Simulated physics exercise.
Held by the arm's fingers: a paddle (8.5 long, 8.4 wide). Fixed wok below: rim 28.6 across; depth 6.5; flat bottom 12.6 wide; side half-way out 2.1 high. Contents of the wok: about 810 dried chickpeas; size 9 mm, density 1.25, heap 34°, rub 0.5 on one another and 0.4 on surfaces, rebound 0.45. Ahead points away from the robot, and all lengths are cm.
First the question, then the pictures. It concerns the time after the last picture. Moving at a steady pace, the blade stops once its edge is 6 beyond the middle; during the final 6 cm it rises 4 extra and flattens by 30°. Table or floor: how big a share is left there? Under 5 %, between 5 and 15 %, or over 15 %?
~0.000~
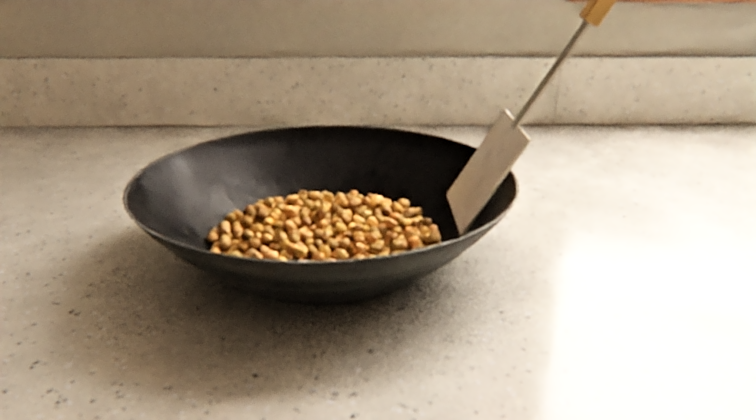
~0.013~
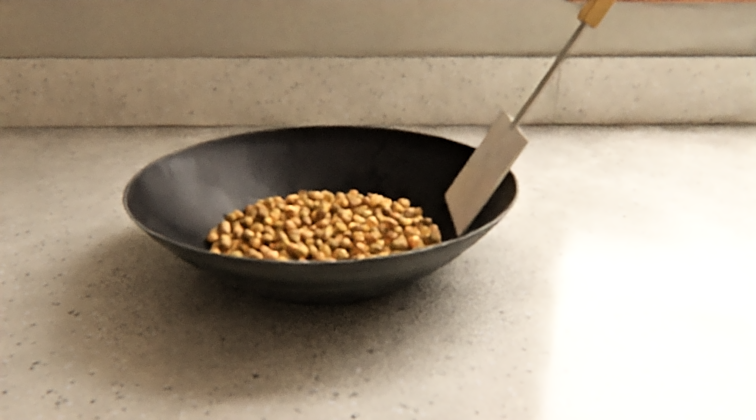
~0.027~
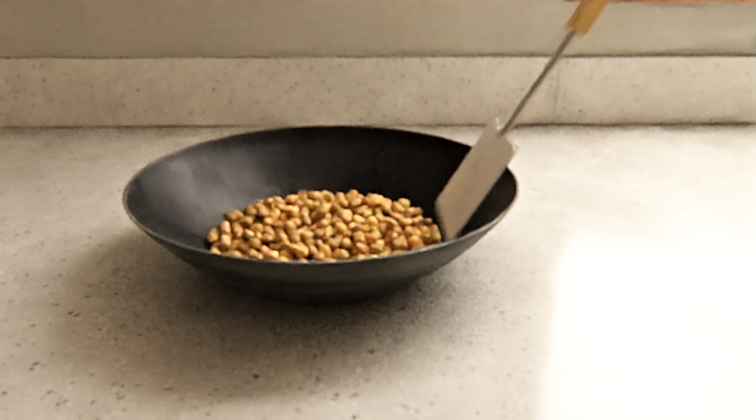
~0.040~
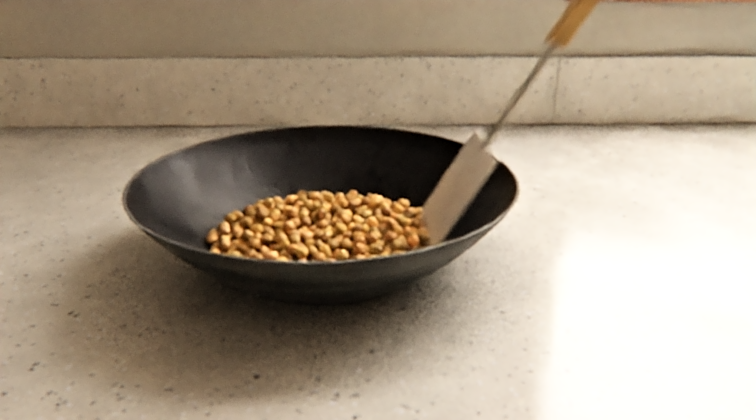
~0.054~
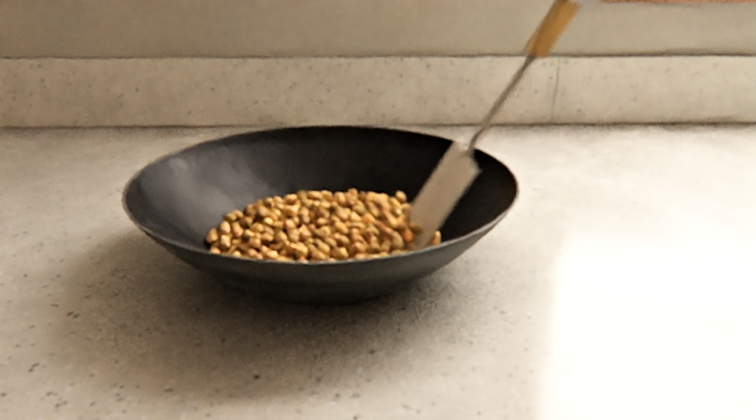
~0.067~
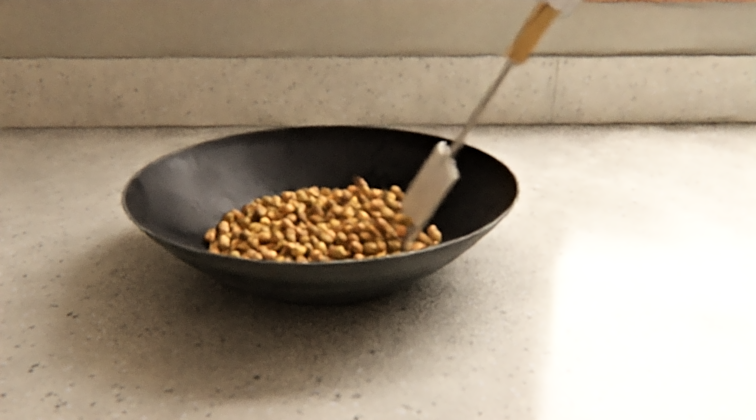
Between 5 and 15 %.
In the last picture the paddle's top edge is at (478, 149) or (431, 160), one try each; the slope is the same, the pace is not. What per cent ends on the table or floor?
About 0 and 15 percent.
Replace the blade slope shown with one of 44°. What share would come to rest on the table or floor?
Then roughly 5 percent.
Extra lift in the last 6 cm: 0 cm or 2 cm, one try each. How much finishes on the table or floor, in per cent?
About 0 and 0 per cent.
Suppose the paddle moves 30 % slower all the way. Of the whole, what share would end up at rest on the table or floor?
It would be roughly 0 percent.
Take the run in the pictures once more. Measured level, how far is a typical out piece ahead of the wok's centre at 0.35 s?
It's close to 22 cm ahead of the centre.
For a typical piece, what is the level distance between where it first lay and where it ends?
I'd estimate close to 3 centimetres.
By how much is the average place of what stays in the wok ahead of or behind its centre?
4.5 cm ahead.
By 0.10 s, sloping 59°, highest piece 8 above the table; 806 in the wok.
By 0.13 s, sloping 49°, highest piece 10 above the table; 806 in the wok.
By 0.35 s, sloping 29°, highest piece 8 above the table; 739 in the wok, 33 on the table or floor, 34 on the blade or in flight.
By 1.40 s, sloping 29°, highest piece 7 above the table; 738 in the wok, 68 on the table or floor.
Final count, 738 in the wok, 68 on the table or floor. That is 8 % on the table or floor.
